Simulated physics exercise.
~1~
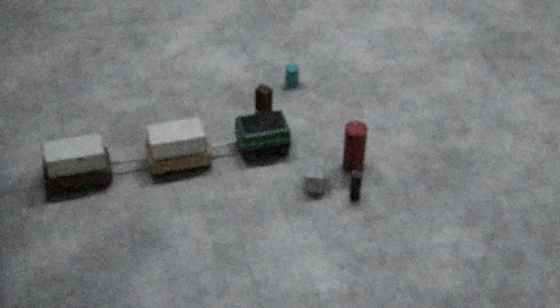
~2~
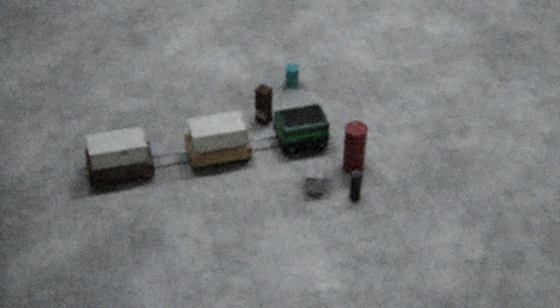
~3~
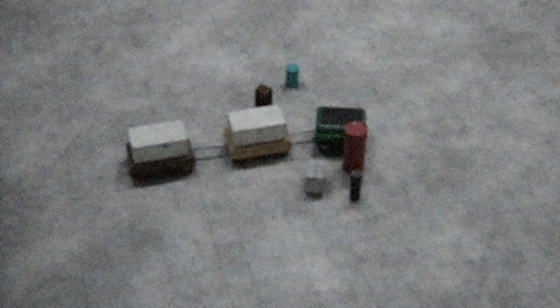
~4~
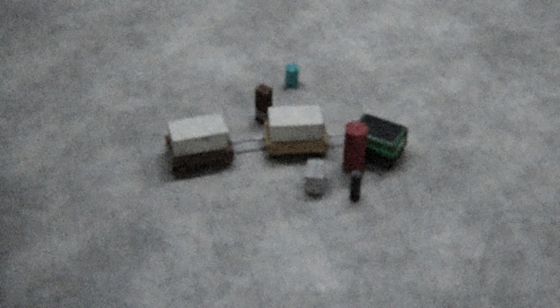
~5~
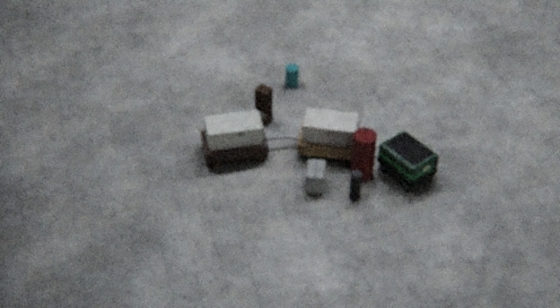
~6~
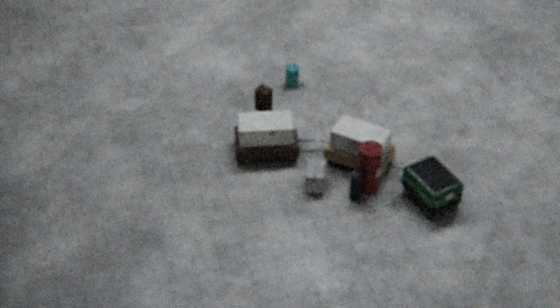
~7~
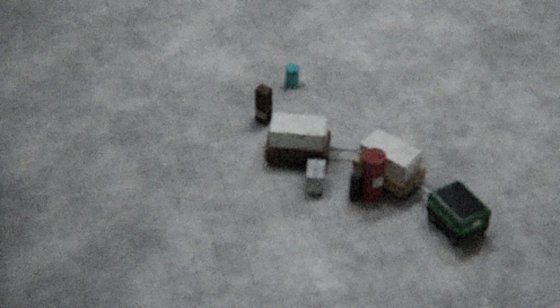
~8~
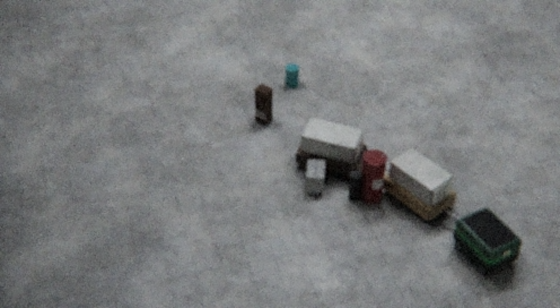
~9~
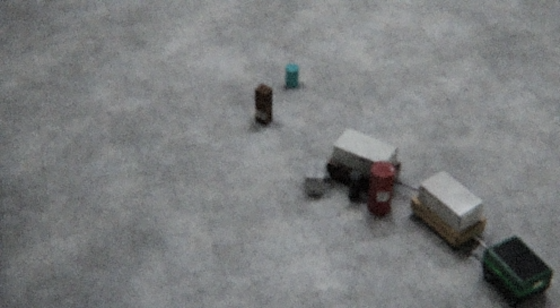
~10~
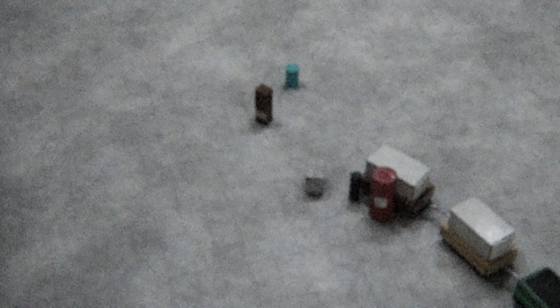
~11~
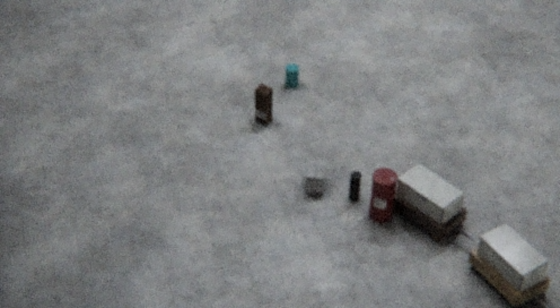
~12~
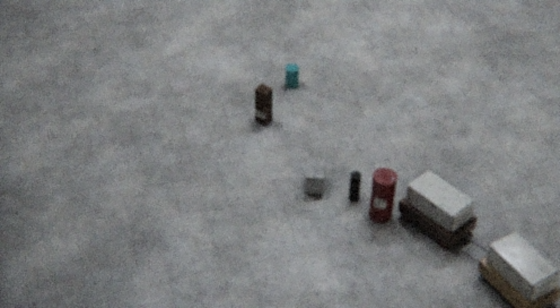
A small green tug pulled two carts with white loads to the right, then curved down toward the lower right corner, shifting the upright red drum a little along the way, and left view while the carts came to rest beyond the still-standing drum.
